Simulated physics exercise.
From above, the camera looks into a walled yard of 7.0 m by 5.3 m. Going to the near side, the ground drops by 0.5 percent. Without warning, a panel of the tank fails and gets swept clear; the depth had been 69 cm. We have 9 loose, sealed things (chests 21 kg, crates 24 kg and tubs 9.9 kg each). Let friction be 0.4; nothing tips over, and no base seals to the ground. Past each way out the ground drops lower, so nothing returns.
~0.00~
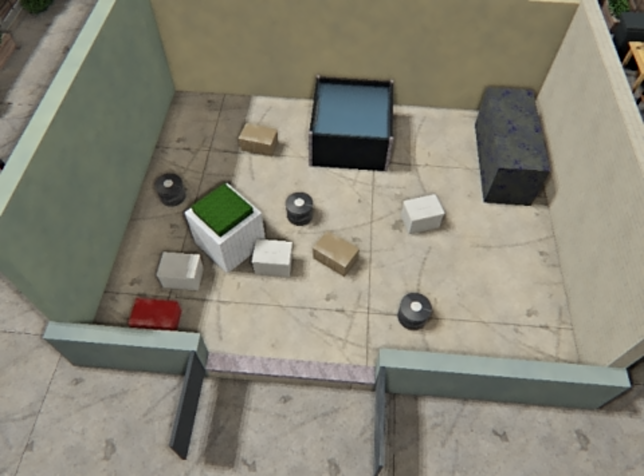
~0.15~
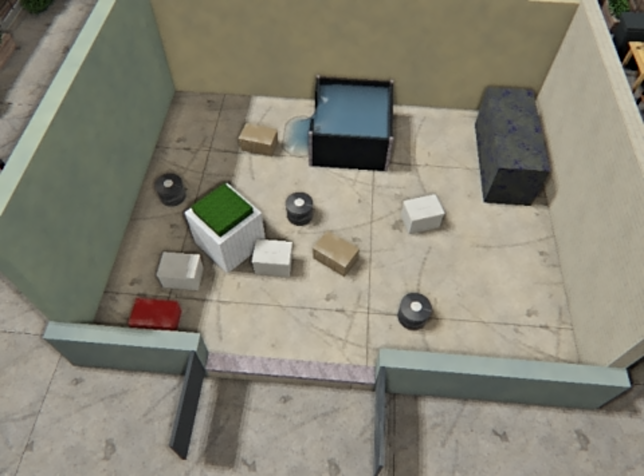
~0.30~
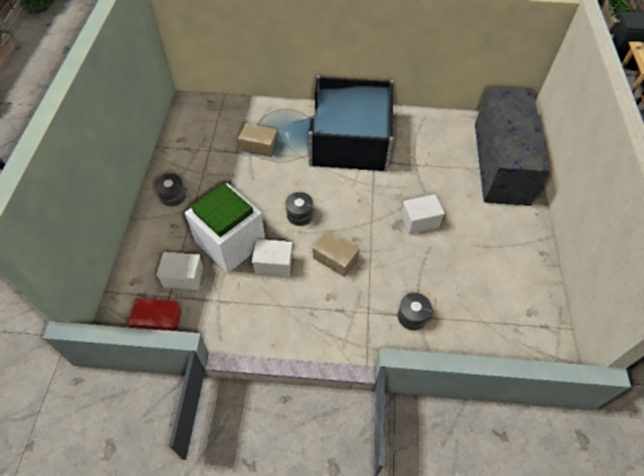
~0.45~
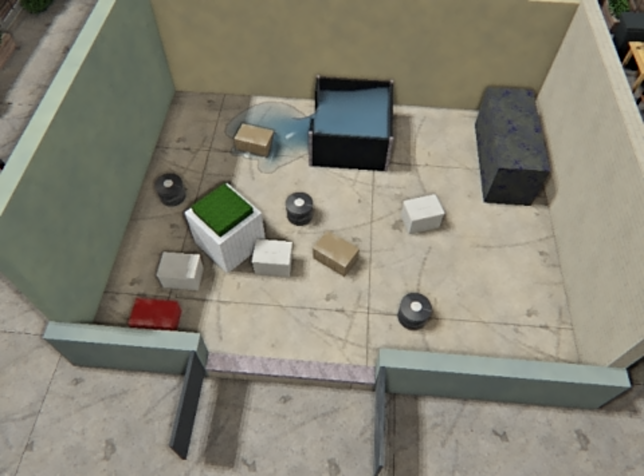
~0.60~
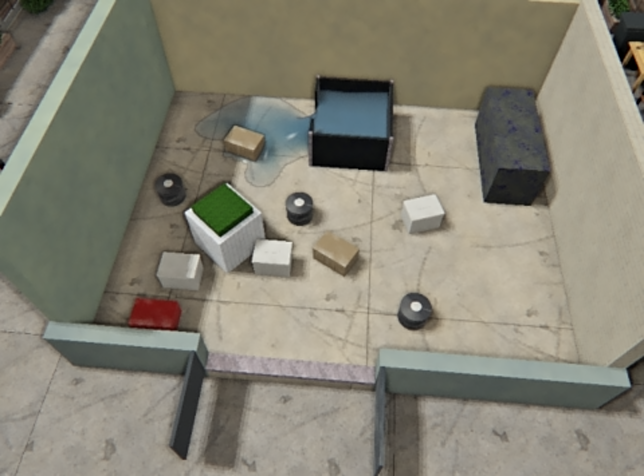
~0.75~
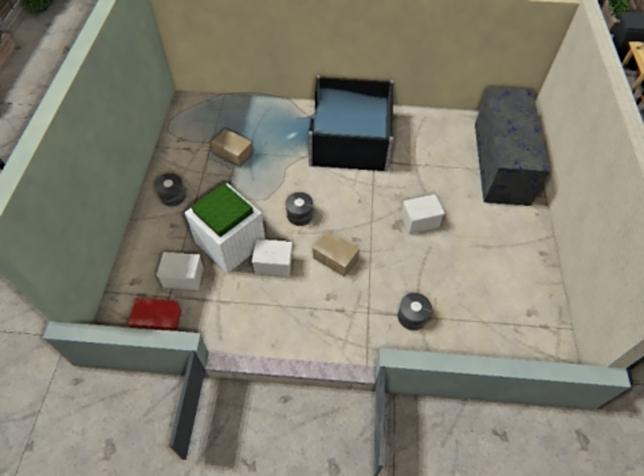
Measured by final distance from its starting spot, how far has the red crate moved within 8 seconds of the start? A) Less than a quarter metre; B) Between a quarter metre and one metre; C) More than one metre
Answer: C.
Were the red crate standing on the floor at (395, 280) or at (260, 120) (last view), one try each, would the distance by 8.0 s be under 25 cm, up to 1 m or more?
Respectively: It rests almost unmoved; it is shoved a long way.
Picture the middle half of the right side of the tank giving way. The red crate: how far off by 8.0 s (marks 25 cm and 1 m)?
After that, the red crate hardly moves.
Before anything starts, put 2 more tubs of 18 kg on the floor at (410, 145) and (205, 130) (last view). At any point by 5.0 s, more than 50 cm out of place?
Well, the first one is lower and the other higher.
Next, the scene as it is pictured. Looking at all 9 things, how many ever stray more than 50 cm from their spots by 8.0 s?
4.
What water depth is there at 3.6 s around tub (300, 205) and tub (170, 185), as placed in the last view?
0 and 10 cm.
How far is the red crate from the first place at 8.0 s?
I'd say close to 200 centimetres.
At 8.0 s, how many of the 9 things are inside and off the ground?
Count: 0.
After 1.6 s the red crate is near (153, 312), 0.0 m from its start, aground; 0 of 9 are out; 0 afloat.
After 3.6 s the red crate is near (159, 316), 0.1 m from its start, aground; 0 of 9 are out; 1 afloat.
After 5.6 s the red crate is near (260, 335), 1.6 m from its start, aground; 0 of 9 are out; 2 afloat.
After 8.0 s the red crate is near (287, 340), 1.9 m from its start, aground; 1 of 9 are out; 0 afloat.
